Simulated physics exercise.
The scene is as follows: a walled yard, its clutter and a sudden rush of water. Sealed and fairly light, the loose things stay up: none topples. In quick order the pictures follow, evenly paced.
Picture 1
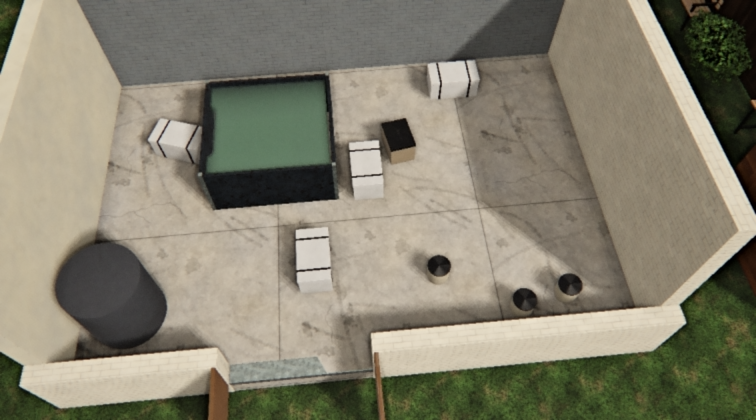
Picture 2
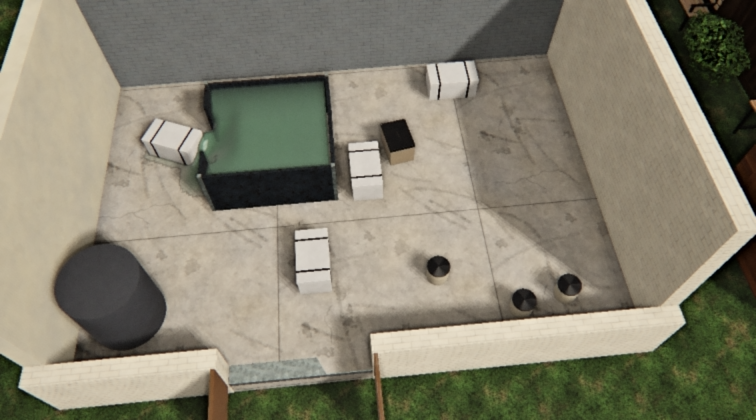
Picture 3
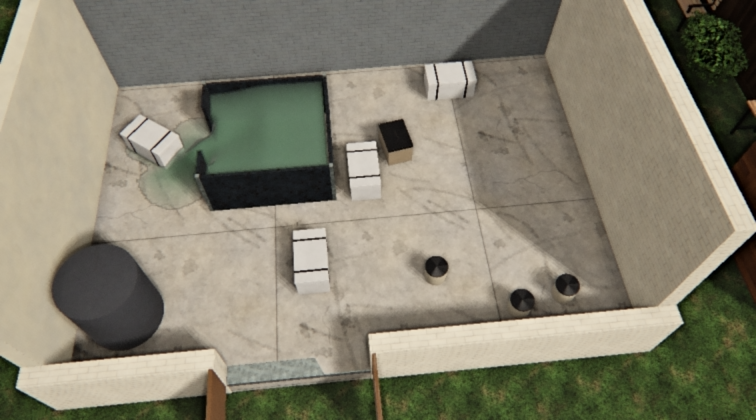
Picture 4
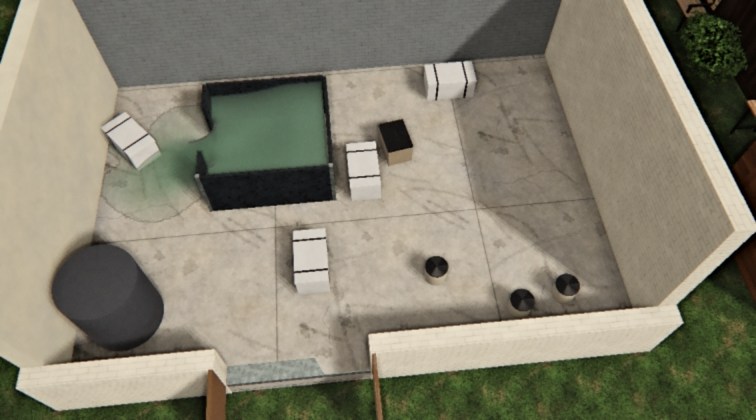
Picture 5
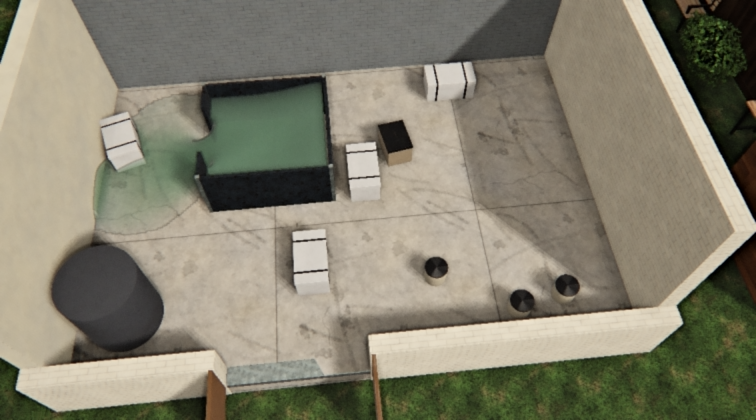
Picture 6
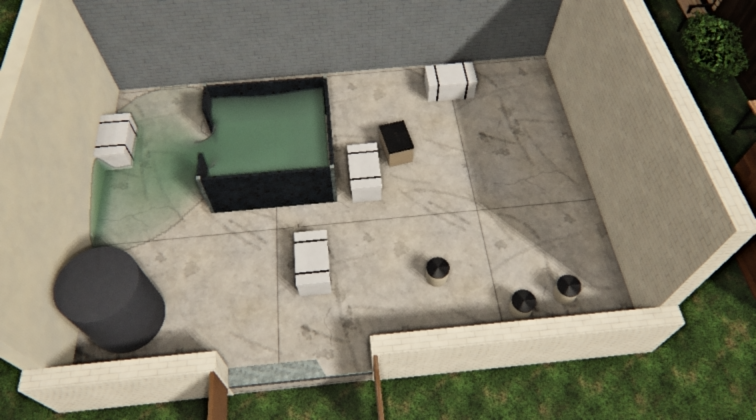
Green water pours from a dark-walled tank's left side, pushing a white box toward the left wall.
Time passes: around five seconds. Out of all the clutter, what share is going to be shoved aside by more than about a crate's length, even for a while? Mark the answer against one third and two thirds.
One to two thirds of them.
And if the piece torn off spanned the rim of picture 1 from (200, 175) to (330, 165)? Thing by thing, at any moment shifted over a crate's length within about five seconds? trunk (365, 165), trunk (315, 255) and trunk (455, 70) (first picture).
In turn: Stayed short, cleared that distance, stayed short.
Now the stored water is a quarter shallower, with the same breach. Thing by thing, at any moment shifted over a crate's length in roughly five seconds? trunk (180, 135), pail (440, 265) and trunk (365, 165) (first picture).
Per item, in order: Cleared the mark; missed the mark; missed the mark.
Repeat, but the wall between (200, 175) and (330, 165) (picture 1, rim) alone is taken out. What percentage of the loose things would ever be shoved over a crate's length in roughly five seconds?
20 percent, give or take.
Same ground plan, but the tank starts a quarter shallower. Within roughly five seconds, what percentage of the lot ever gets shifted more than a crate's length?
I'd say somewhere about 10 percent.
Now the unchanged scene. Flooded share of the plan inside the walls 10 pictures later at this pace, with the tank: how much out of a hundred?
30 %, give or take.
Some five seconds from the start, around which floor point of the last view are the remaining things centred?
Around pixel (427, 203).
A moment on, 1 of 8 are well off their spots; 1 afloat.
Next, 1 of 8 are well off their spots; 1 afloat.
Later, 1 of 8 are well off their spots; 1 afloat.
In the end, 3 of 8 are well off their spots, and 3 have been at some point; 1 afloat.
